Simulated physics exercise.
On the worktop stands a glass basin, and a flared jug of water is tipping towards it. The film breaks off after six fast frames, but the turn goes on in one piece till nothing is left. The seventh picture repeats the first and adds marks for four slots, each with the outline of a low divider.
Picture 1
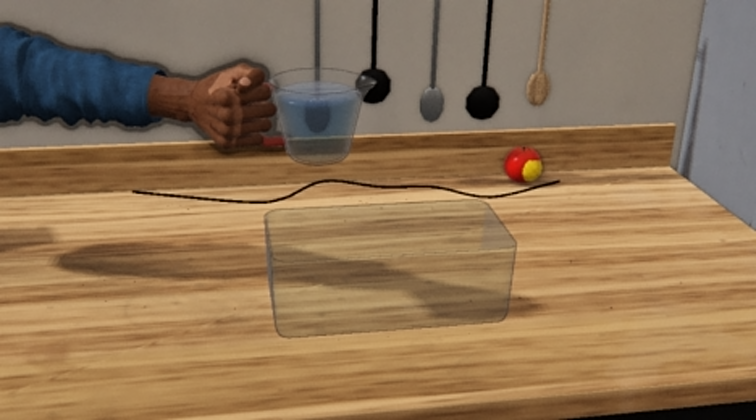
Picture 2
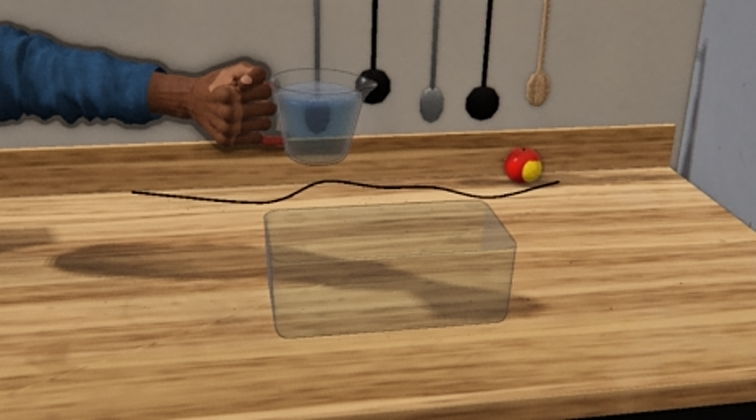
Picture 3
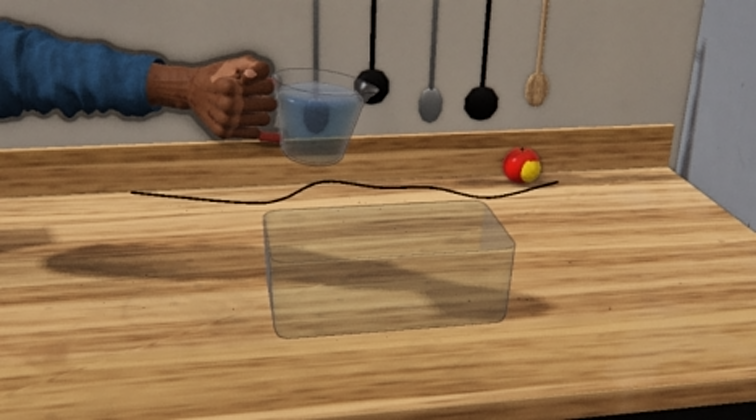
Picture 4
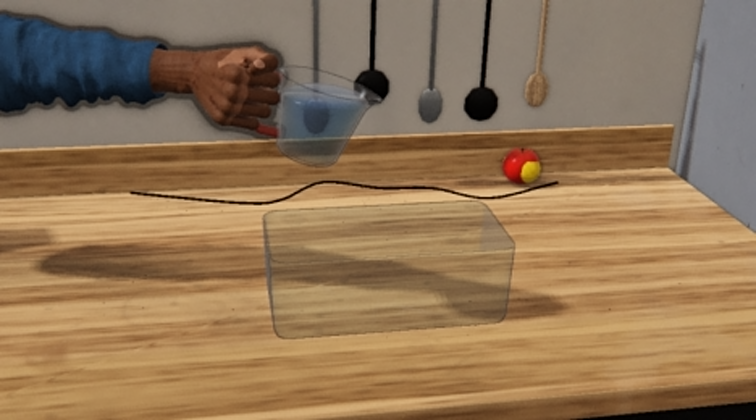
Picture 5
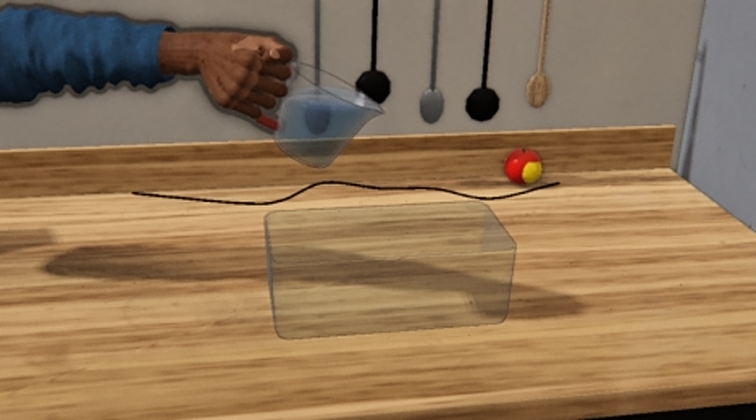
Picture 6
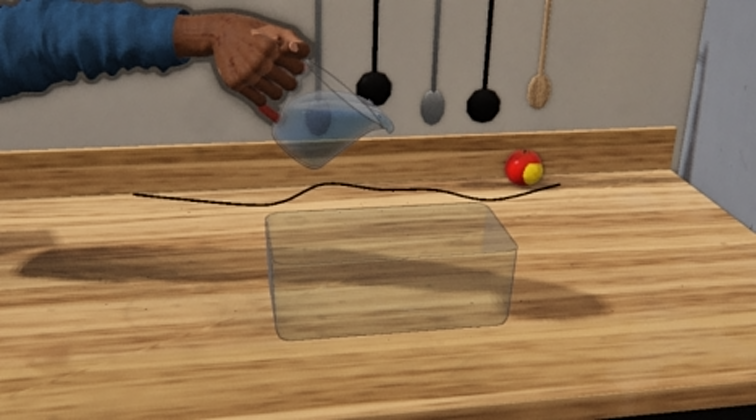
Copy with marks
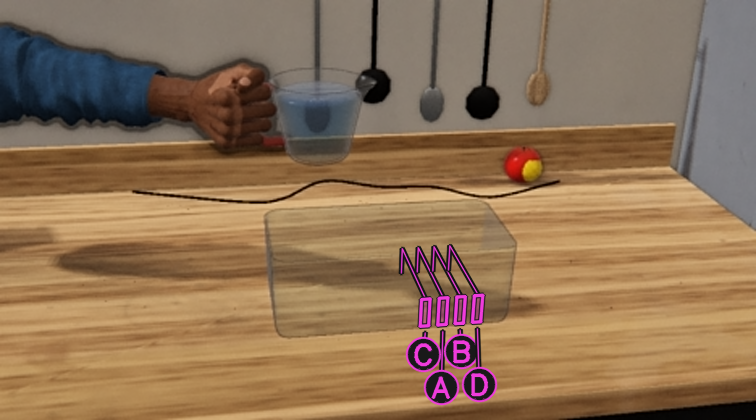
A hand in a blue sleeve reaches in from the left, holding a clear, flared jug of bluish water above a wooden worktop, seen from the front and slightly above. An empty glass basin stands below, with a thin dark cord and a red and yellow ball behind it and utensils hanging on the grey wall. The hand holds the jug nearly upright, then tilts it steadily rightward until water reaches past its lip, while the view stays essentially still.
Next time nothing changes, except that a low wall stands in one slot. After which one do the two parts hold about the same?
I would pick position C.
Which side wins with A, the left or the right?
The left one.
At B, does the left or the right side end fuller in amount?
More ends on the left.
In magenta, A at (442, 331); B at (460, 329); C at (425, 332); D at (477, 328).
With A, about 78 % ends left of the wall and 17 % right of it; 5 % is lost outside.
With B, about 87 % ends left of the wall and 7 % right of it; 7 % is lost outside.
With C, about 57 % ends left of the wall and 40 % right of it; 3 % is lost outside.
With D, about 89 % ends left of the wall and 7 % right of it; 4 % is lost outside.
